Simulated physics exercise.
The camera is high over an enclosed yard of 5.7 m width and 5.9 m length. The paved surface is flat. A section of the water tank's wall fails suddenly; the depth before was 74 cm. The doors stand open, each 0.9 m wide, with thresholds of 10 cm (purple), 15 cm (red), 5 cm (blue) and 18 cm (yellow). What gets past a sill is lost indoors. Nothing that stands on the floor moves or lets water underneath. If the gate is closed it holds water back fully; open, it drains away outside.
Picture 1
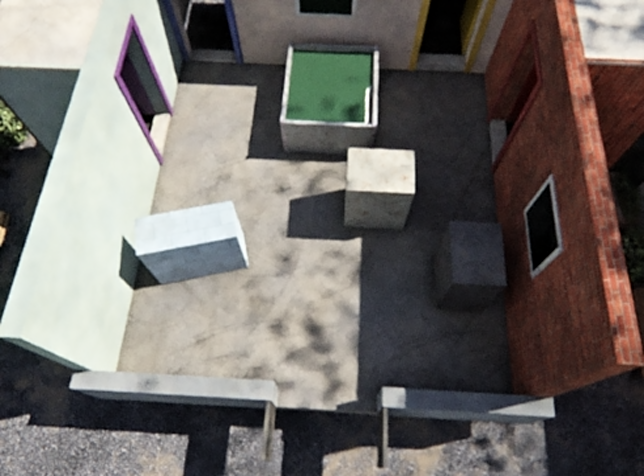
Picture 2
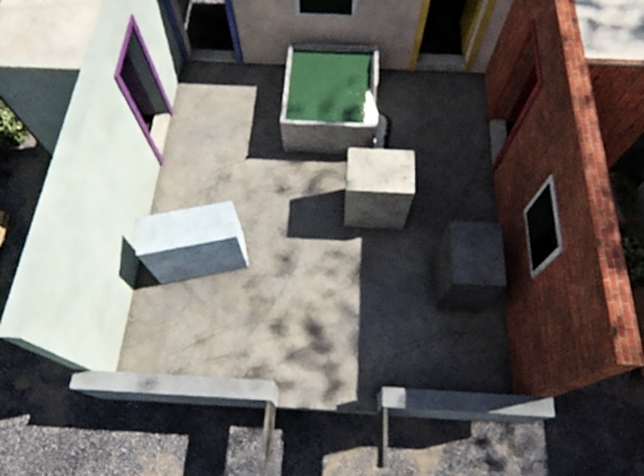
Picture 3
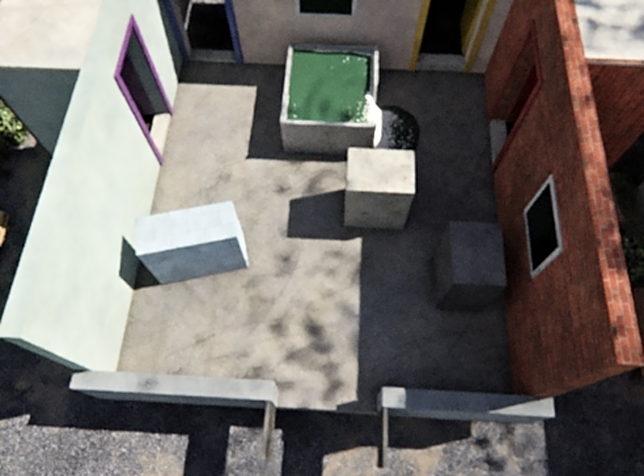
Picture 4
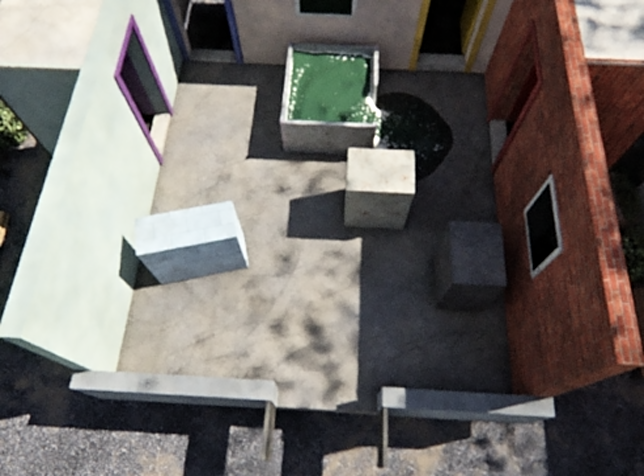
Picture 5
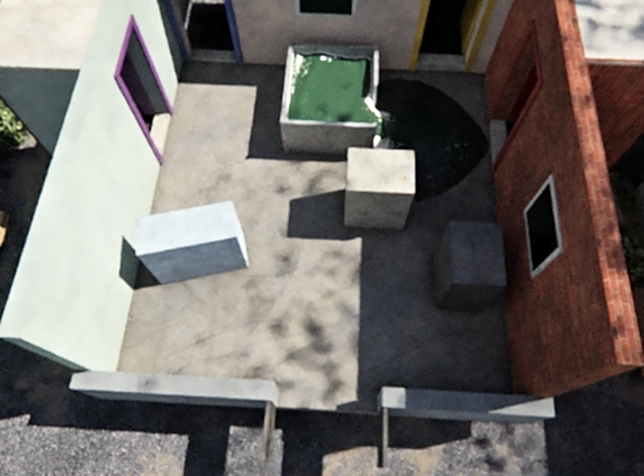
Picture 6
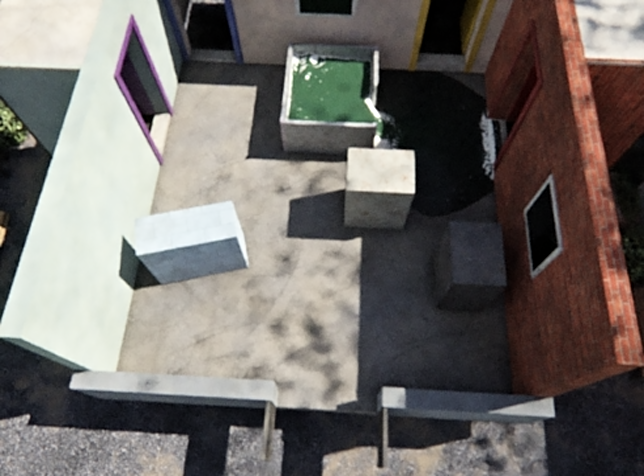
Green water pouring from a broken tank's right side, spreading in a dark pool across the yard and splashing against the brick wall.
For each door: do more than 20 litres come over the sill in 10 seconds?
Within that time: At the purple door it stays under the limit; at the red door it goes over the limit; at the blue door it stays under the limit; at the yellow door it stays under the limit.
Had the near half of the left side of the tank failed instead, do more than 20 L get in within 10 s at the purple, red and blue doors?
Then: Purple above, red under, blue past it.
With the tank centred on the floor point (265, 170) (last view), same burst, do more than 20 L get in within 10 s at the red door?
Then: Red not over.
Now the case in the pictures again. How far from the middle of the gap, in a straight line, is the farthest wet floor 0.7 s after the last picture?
About 3.4 m.
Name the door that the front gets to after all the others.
The purple one.
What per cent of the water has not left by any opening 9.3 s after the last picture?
Some 88 per cent remains.
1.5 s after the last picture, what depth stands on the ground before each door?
In cm: Purple 0, red 25, blue 0, yellow 14.
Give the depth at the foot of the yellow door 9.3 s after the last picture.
Some 6.0 cm.
Then, 0.7 s after the last picture water covers 20 % of the floor and is deepest (32 cm) near (489, 161); purple door not reached, red door 30 cm at the sill, 67 L in, blue door not reached, yellow door 8 cm at the sill, 0 L in.
Then, 1.5 s after the last picture water covers 25 % of the floor and is deepest (28 cm) near (510, 402); purple door not reached, red door 25 cm at the sill, 136 L in, blue door not reached, yellow door 14 cm at the sill, 1 L in.
Then, 2.8 s after the last picture water covers 40 % of the floor and is deepest (20 cm) near (482, 78); purple door not reached, red door 18 cm at the sill, 165 L in, blue door not reached, yellow door 13 cm at the sill, 1 L in.
Then, 5.3 s after the last picture water covers 70 % of the floor and is deepest (14 cm) near (474, 247); purple door 2 cm at the sill, 0 L in, red door 12 cm at the sill, 171 L in, blue door 2 cm at the sill, 0 L in, yellow door 9 cm at the sill, 1 L in.
Then, 9.3 s after the last picture water covers 95 % of the floor and is deepest (8 cm) near (182, 286); purple door 2 cm at the sill, 0 L in, red door 7 cm at the sill, 171 L in, blue door 3 cm at the sill, 1 L in, yellow door 6 cm at the sill, 1 L in.
